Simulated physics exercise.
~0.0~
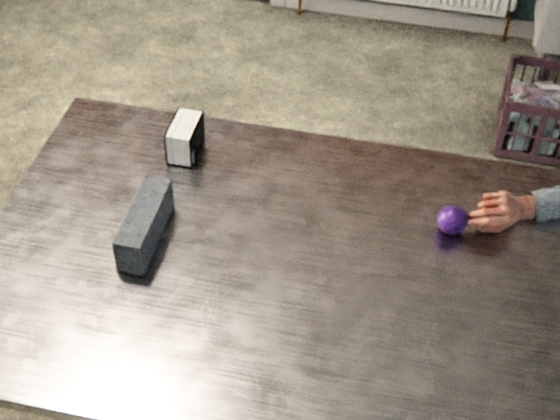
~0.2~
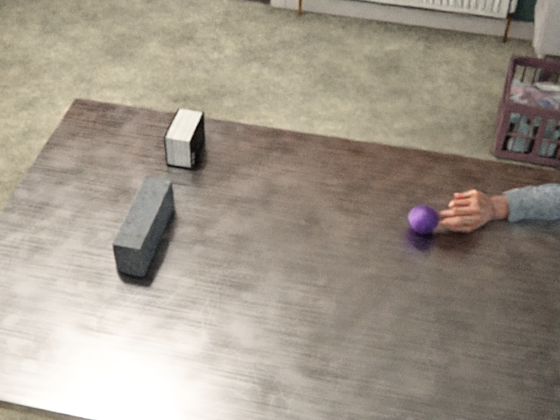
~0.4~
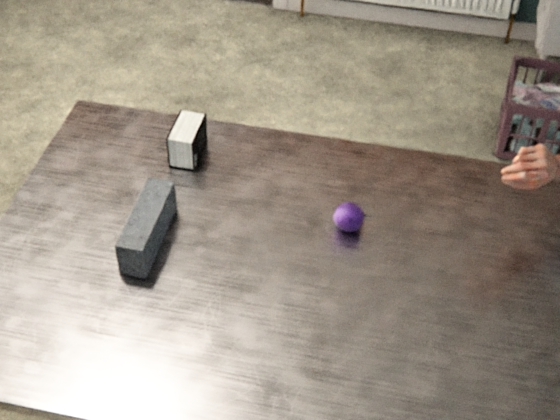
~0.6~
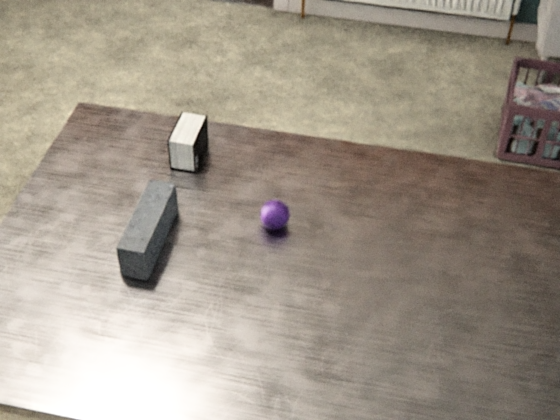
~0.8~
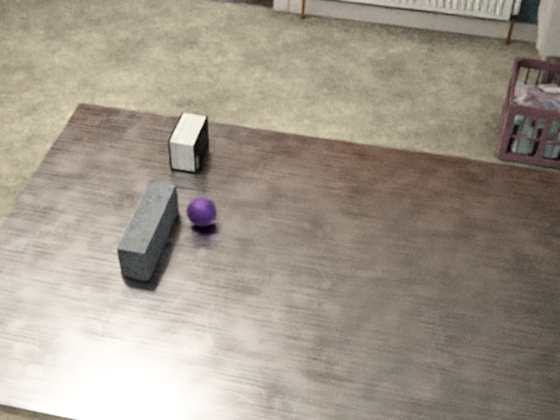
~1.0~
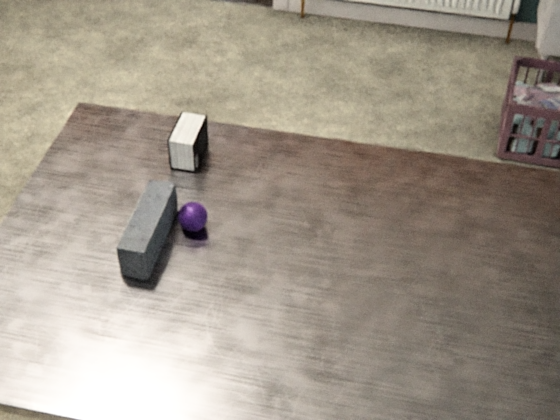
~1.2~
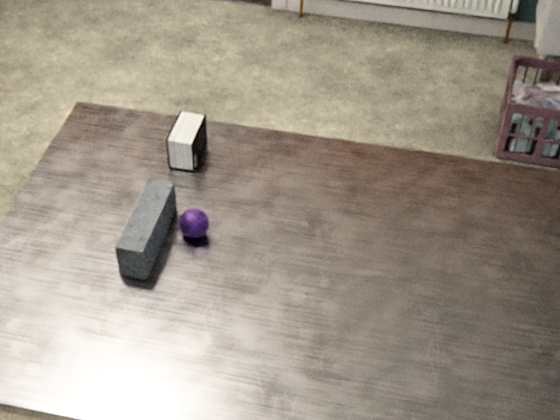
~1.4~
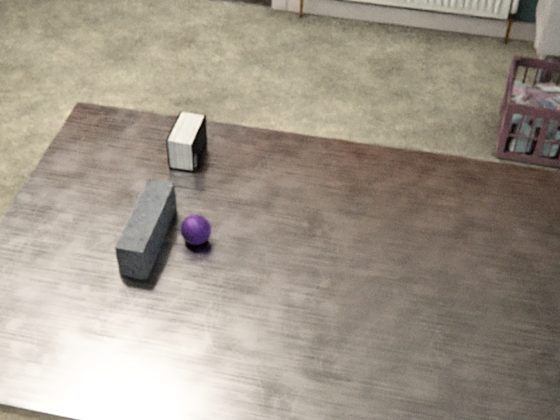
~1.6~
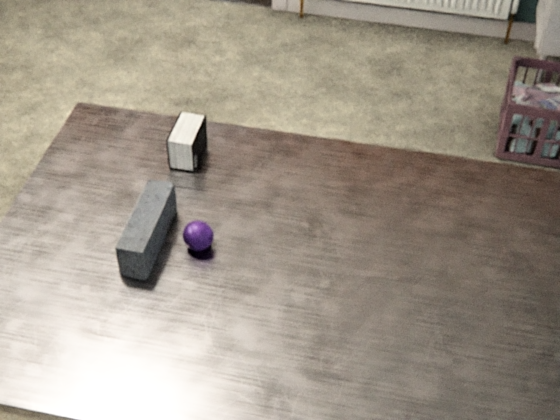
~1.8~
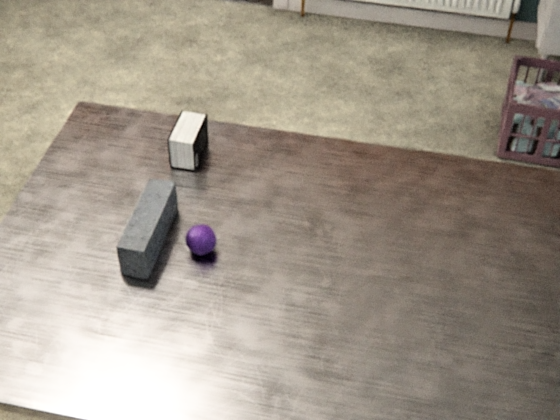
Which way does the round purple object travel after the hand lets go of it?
It travels to the left across the tabletop, toward the grey block.
The video shows a hand pushing a round purple object left across a dark tabletop and letting go. It rolls toward a grey block near a smaller black-and-white one, hits the grey block, and comes back slightly, drifting slowly toward the viewer beside it.
